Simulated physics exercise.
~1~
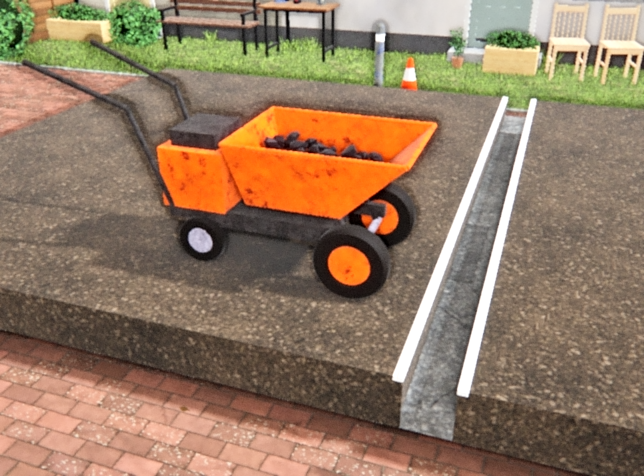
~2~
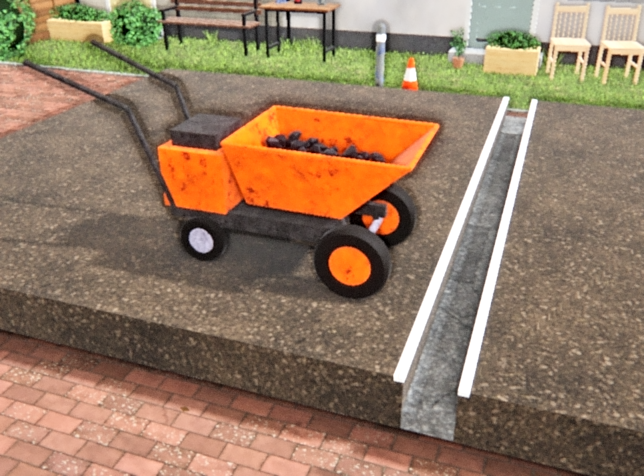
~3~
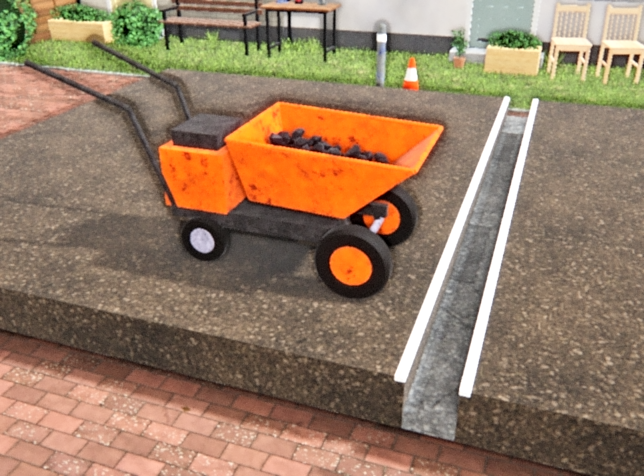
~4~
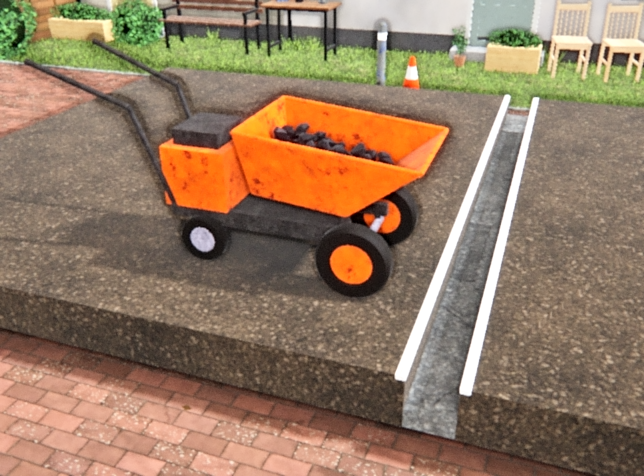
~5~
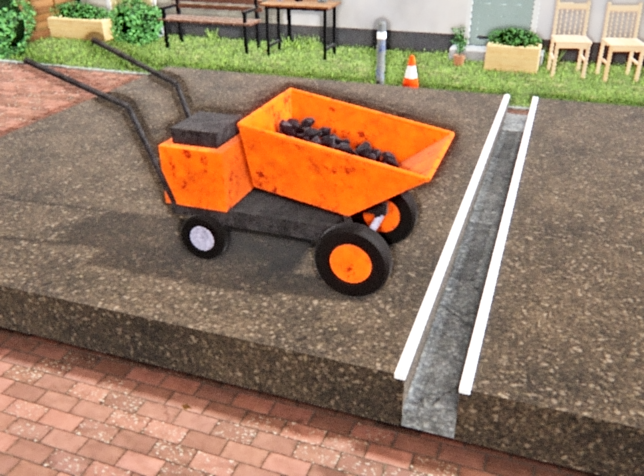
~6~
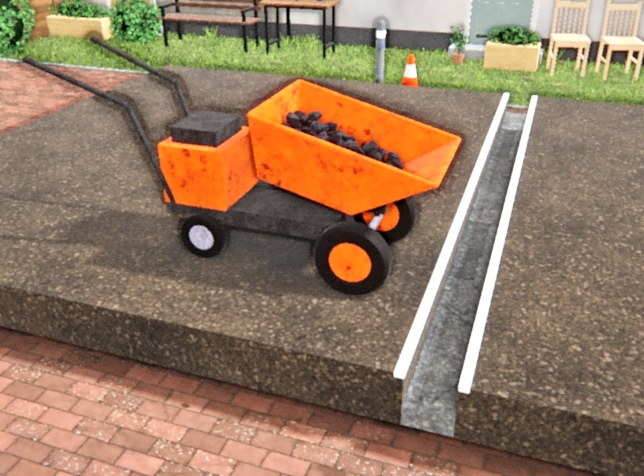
On a dark paved surface beside a narrow trench with white edges, an orange motor barrow stands with its skip level and holding dark lumps. The skip then gradually tilts towards the right, its back end rising and its front lip dipping slightly nearer the trench, while the wheels stay put.
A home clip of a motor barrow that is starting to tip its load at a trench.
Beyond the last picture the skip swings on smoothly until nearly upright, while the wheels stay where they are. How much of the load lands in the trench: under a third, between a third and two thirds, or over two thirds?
Amount in: Beneath a third.
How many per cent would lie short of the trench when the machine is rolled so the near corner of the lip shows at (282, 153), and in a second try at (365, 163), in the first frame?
It comes out near 40 in a hundred for the first and near 0 in a hundred for the second.
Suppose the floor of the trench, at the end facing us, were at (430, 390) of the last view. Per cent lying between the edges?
Around 10 per cent.
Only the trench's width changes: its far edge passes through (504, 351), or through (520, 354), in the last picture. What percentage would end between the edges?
The first case gives close to 70 per cent and the second close to 90 per cent.
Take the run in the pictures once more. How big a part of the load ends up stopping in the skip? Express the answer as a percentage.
Around 35 %.
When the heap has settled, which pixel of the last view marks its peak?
My guess for the top is about pixel (506, 273).
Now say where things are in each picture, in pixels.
The first frame shows lip of the skip at (407, 168), level; top of the load at (313, 163), lumps of coal; first edge of the trench at (414, 336); far edge at (474, 348), the trench under half as wide as the skip, and about as deep as wide.
The second frame shows lip of the skip at (409, 170), level; top of the load at (302, 152).
The third frame shows lip of the skip at (414, 172), tipped barely; top of the load at (306, 150).
The fourth frame shows lip of the skip at (420, 175), tipped a little; top of the load at (299, 155).
The fifth frame shows lip of the skip at (427, 179), tipped a little; top of the load at (304, 150).
The sixth frame shows lip of the skip at (435, 186), tipped clearly; top of the load at (311, 144); first edge of the trench at (415, 333); far edge at (475, 345).
Soon, skip tipped steeply; all in the skip.
A while on, skip tipped right over; most in the skip; a stray few in or heaped over the trench; a small part beyond it.
Towards the end, skip tipped right over; about a third in the skip; a small part in or heaped over the trench; about half beyond it.
Finally, skip tipped right over; about a third in the skip; a small part in or heaped over the trench; about half beyond it.
